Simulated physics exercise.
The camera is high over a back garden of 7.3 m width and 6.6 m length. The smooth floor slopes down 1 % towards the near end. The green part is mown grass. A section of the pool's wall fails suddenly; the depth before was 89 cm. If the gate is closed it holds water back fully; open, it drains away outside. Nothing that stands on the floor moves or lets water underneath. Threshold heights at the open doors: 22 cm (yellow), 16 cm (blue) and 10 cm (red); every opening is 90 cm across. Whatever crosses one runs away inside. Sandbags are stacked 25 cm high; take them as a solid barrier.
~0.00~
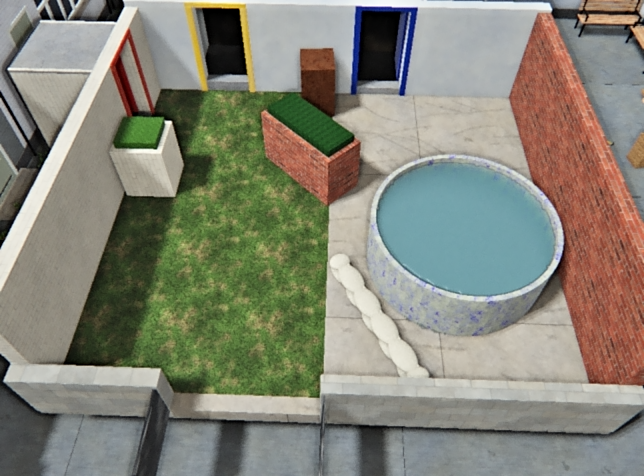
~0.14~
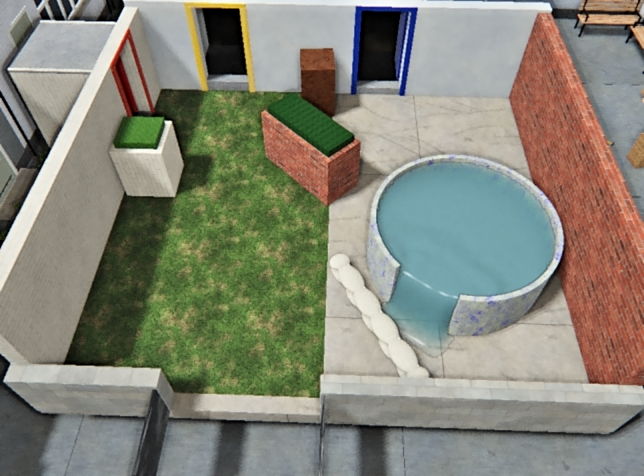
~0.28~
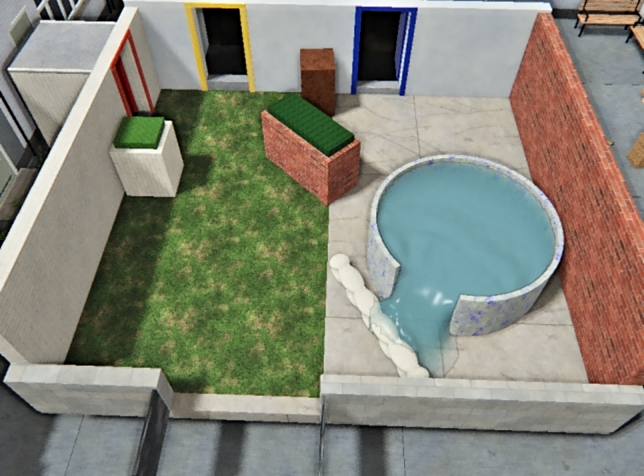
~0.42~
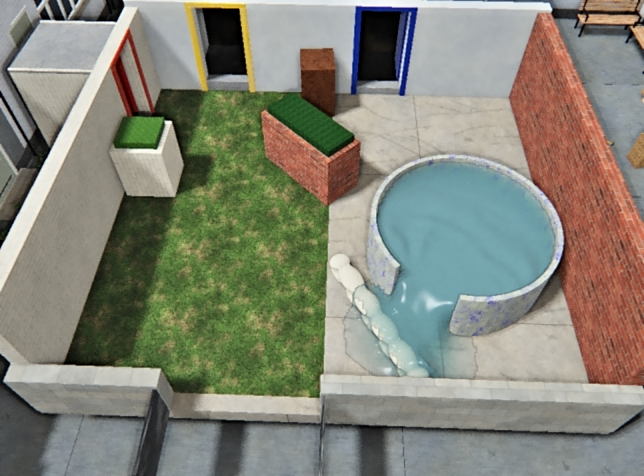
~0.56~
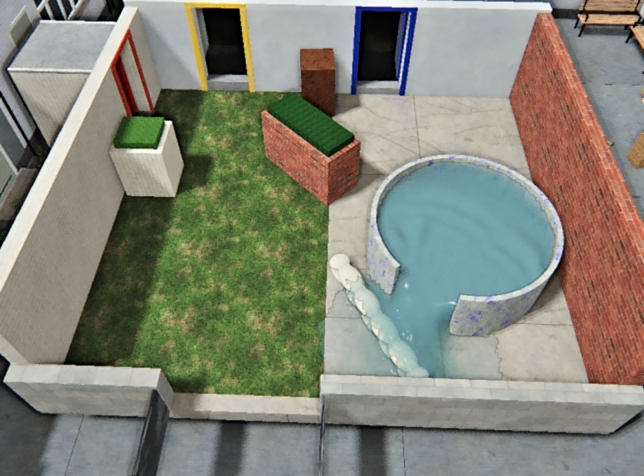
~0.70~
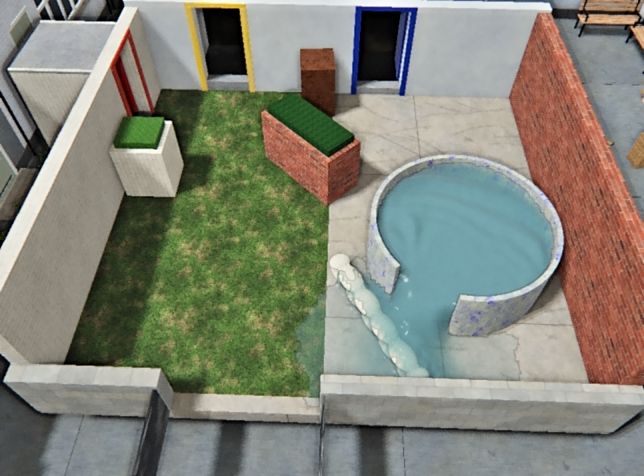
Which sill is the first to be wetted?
It arrives first at the blue door.
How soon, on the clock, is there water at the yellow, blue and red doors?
Arrival: Yellow not within the 10 s, blue 4.5 s, red not within the 10 s.
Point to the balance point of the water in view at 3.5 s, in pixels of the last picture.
At about (419, 286).
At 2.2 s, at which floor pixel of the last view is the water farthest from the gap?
At about (121, 390).
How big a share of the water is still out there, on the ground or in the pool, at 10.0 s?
About 90 per cent.
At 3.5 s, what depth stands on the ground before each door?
In cm: Yellow 0, blue 0, red 0.
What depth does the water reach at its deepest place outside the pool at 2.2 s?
Roughly 58 cm.
After 1.4 s water covers 20 % of the floor and is deepest (69 cm) near (394, 328); yellow door not reached, blue door not reached, red door not reached.
After 2.2 s water covers 30 % of the floor and is deepest (58 cm) near (394, 328); yellow door not reached, blue door not reached, red door not reached.
After 3.5 s water covers 55 % of the floor and is deepest (49 cm) near (394, 328); yellow door not reached, blue door not reached, red door not reached.
After 6.0 s water covers 75 % of the floor and is deepest (46 cm) near (586, 407); yellow door not reached, blue door reached at 4.6 s, red door not reached.
After 10.0 s water covers 90 % of the floor and is deepest (28 cm) near (519, 404); yellow door not reached, blue door reached at 4.6 s, red door not reached.
